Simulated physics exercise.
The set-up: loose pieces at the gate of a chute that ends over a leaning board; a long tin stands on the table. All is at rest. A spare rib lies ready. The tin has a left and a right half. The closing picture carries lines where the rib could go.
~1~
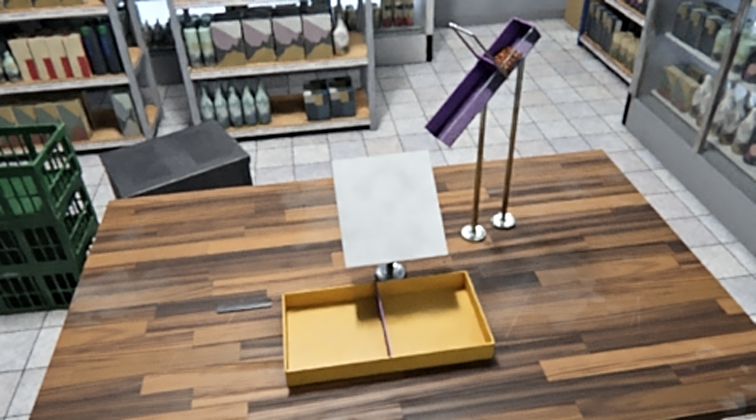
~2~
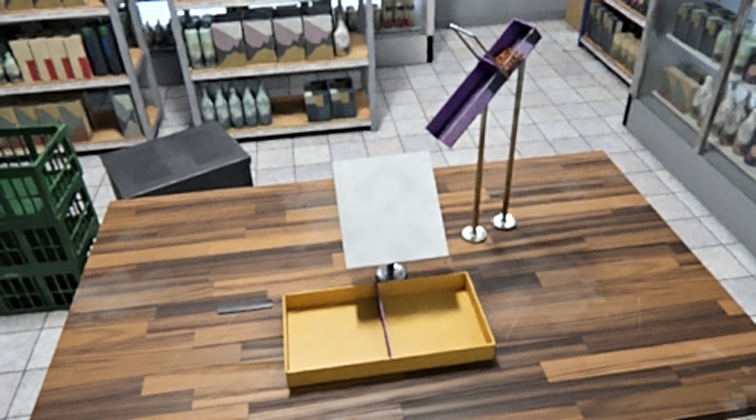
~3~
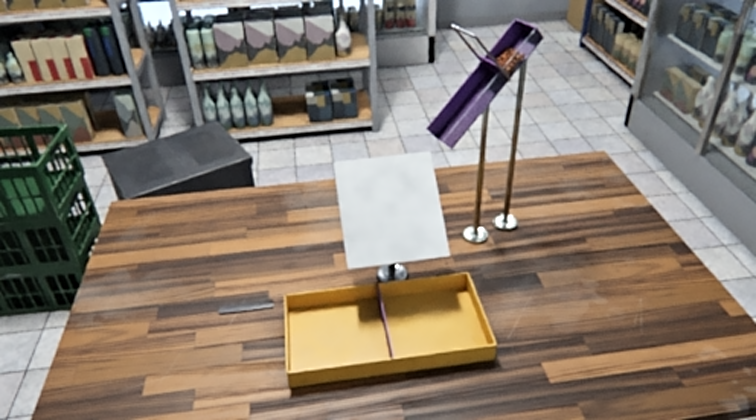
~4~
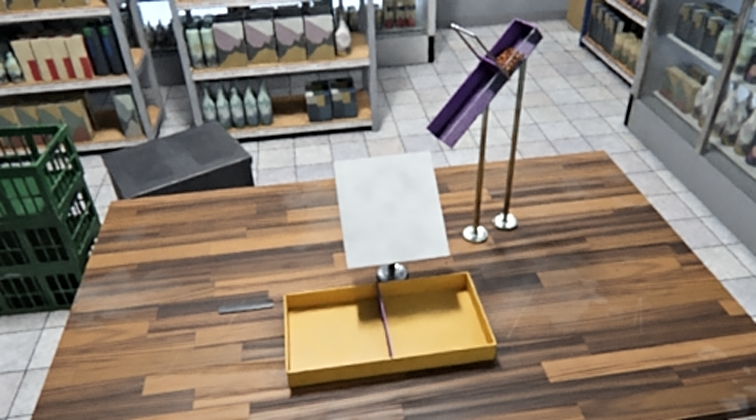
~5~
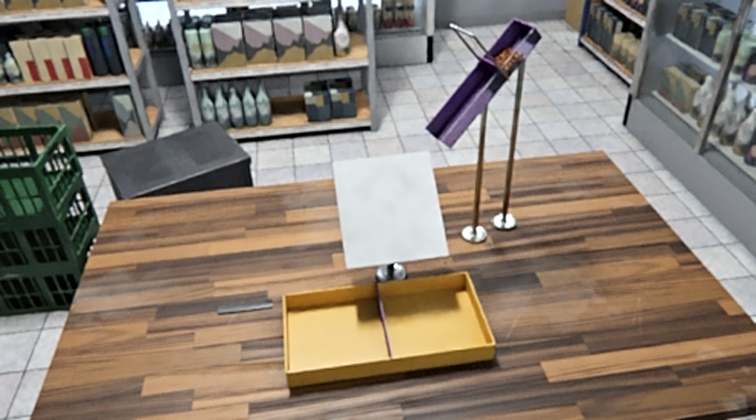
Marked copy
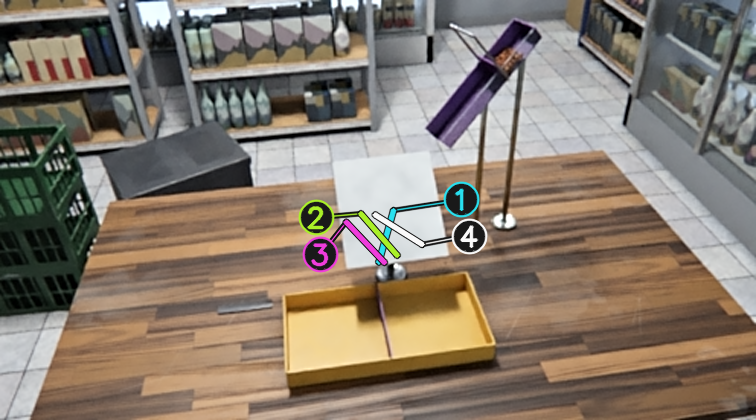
A wood-striped table fills the foreground of a shop with bottle-lined shelves and a pale tiled floor, seen from above. On it sit a yellow divided tin, a pale tilted board behind it, a small grey strip at left, and a sloping purple chute holding small brownish pieces on two thin stands, with green crates beyond the left edge. Nothing moves, apart from the view shifting very slightly.
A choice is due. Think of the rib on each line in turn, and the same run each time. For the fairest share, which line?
Use line 1.
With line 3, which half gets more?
Right.
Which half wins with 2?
Right.
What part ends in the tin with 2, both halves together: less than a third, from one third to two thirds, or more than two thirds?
More than two thirds.
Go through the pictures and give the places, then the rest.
Load behind the gate at (502, 61), cereal balls; lip of the chute at (441, 142), sloping fairly steeply, in the first picture.
Middle of the board at (389, 208), tilted fairly steeply; middle of its low edge at (398, 262); of its high edge at (381, 156), in the second picture.
Front corners of the tin at (287, 372) and (496, 344); front end of its middle wall at (393, 358); gate still shut at (489, 62), in the third picture.
Middle of the load at (504, 62); lip at (443, 143), in the fourth picture.
Middle of the load at (503, 62); lip at (442, 143), in the fifth picture.
On the marked copy, line 1 from (393, 210) to (378, 262); line 2 from (360, 213) to (397, 255); line 3 from (346, 222) to (384, 262); line 4 from (375, 214) to (422, 244).
Choosing 1, of what is caught, about half in the left half, about half in the right.
Choosing 2, of what is caught, none in the left half, all in the right.
Choosing 3, of what is caught, a stray few in the left half, nearly all in the right.
Choosing 4, of what is caught, a small part in the left half, nearly all in the right.
